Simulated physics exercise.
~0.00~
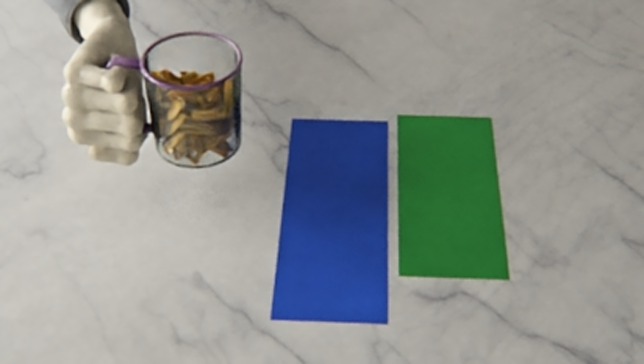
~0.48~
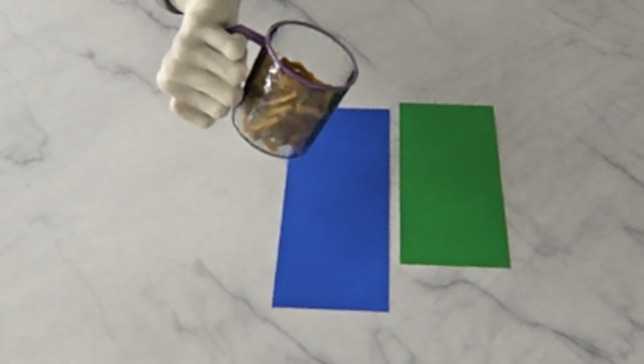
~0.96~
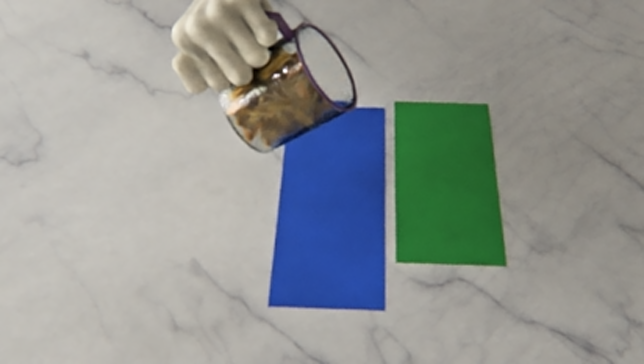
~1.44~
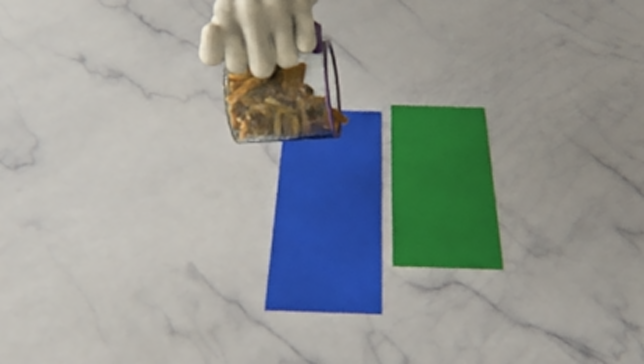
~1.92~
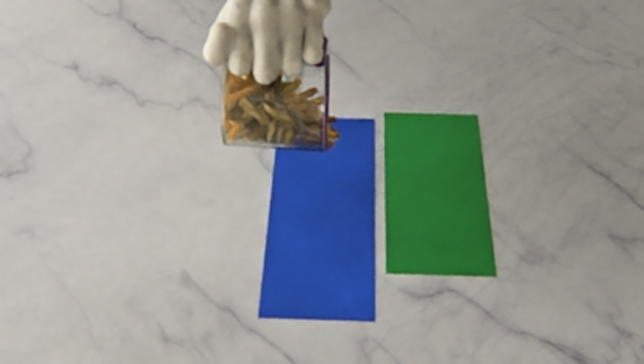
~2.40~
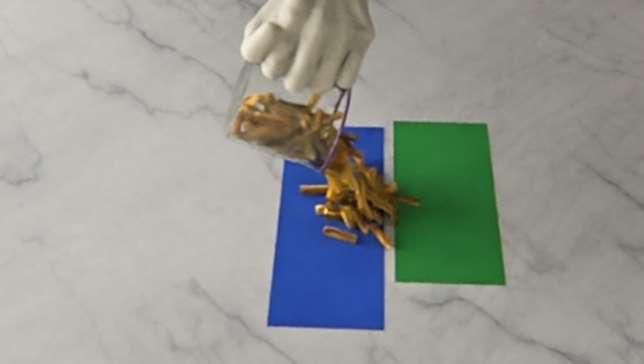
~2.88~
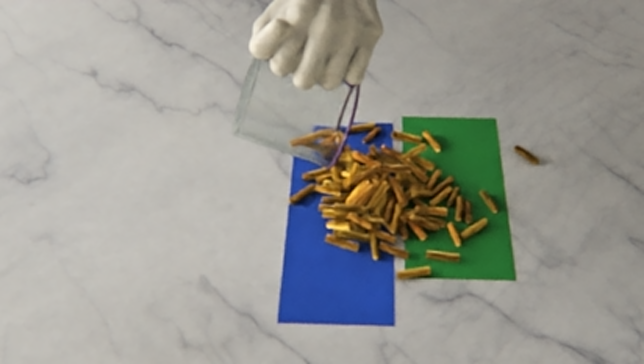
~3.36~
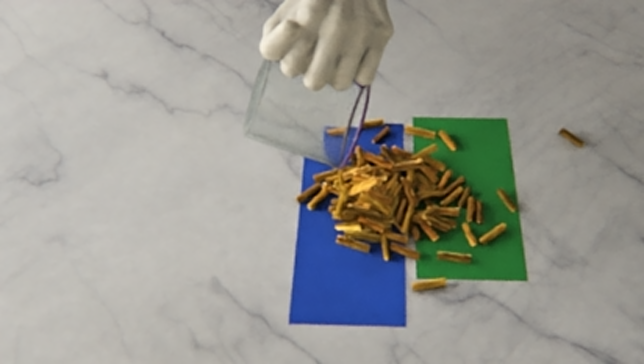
A pale hand carried a clear cup of dry pasta rightward and tipped it over the blue mat, held it sideways, then tilted further until it emptied, leaving a pile mostly on blue, partly on green, with a few pieces on the bare table.
